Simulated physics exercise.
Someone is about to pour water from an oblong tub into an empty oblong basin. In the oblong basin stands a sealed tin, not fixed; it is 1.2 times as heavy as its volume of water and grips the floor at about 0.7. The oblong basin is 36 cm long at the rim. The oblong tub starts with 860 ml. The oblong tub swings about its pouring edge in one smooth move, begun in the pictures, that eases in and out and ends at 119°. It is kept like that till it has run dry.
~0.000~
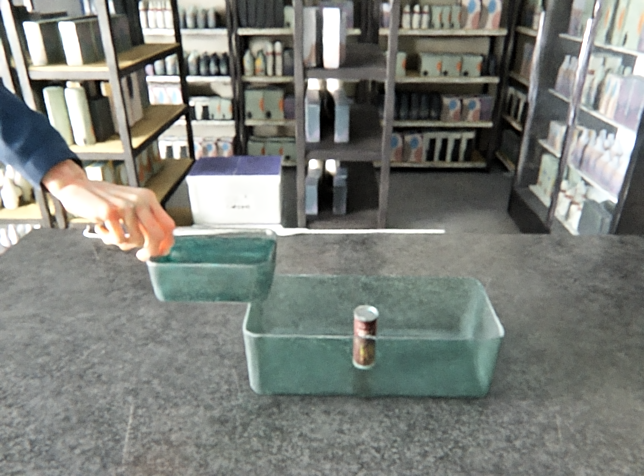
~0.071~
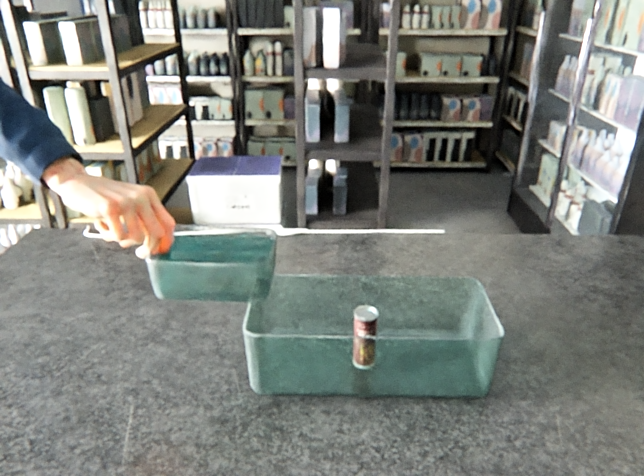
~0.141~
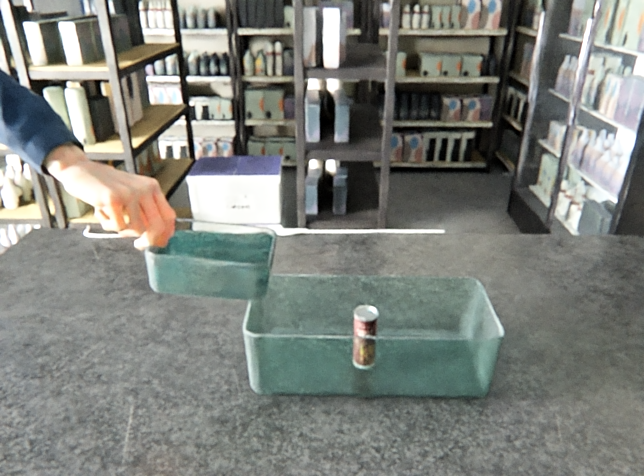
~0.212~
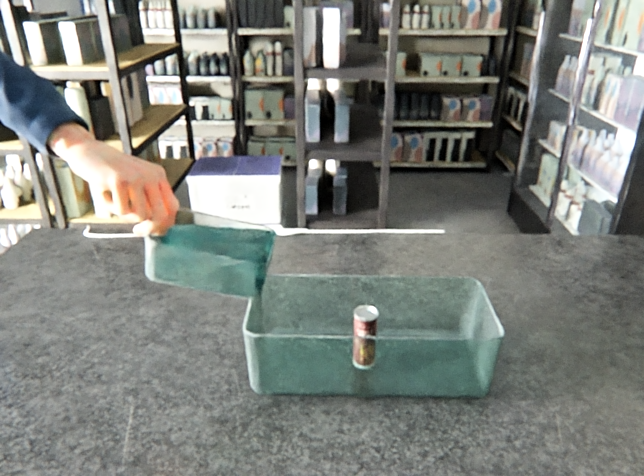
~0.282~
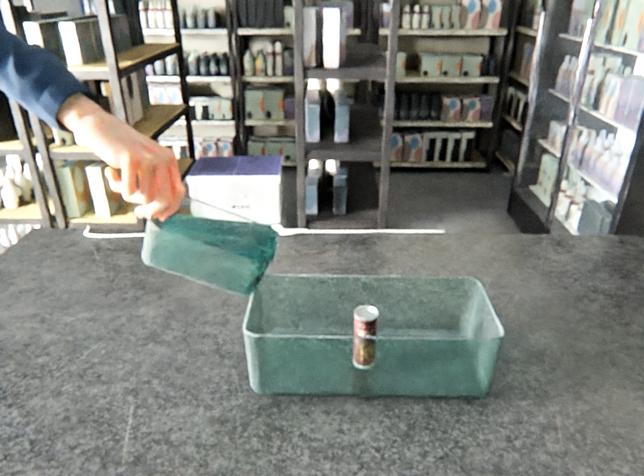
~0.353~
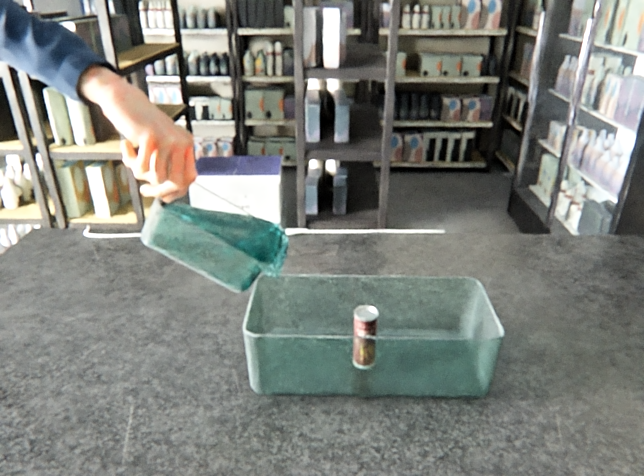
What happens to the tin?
It falls.
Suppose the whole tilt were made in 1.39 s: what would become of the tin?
Then it stays up.
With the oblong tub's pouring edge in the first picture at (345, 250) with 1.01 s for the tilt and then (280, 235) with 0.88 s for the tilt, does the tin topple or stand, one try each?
First it remains upright; then it stays up.
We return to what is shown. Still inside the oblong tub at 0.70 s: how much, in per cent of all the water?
Some 10 per cent.
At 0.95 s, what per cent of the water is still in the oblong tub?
Some 0 per cent.
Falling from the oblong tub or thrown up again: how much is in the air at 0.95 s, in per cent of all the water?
Some 4 per cent.
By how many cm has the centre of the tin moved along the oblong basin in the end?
Some 6.5 cm.
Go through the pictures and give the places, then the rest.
Tilt 0°; pouring edge (273, 247); surface from (162, 251) to (272, 252); the oblong basin's rim runs from (251, 303) to (491, 307); the tin's top is at (366, 315), in the first frame.
Tilt 1°; pouring edge (273, 247); surface from (161, 250) to (272, 251), in the second frame.
Tilt 6°; pouring edge (273, 247); surface from (161, 245) to (272, 248), in the third frame.
Tilt 12°; pouring edge (273, 248); surface from (159, 239) to (272, 244), in the fourth frame.
Tilt 22°; pouring edge (272, 248); surface from (157, 228) to (272, 240); 3 per cent is over the edge, in the fifth frame.
Tilt 32°; pouring edge (272, 248); surface from (154, 216) to (265, 236); 9 per cent is over the edge, in the sixth frame.
After 0.70 s the tilt is 93° and 11 per cent is still to pour; the tin stands where it began.
After 0.95 s the tilt is 118° and 0 per cent is still to pour; the tin lies on its side.
After 1.22 s the tilt is 119° and 0 per cent is still to pour; the tin lies on its side.
After 1.51 s the tilt is 119° and 0 per cent is still to pour; the tin lies on its side.
In the end the tin lies on its side.
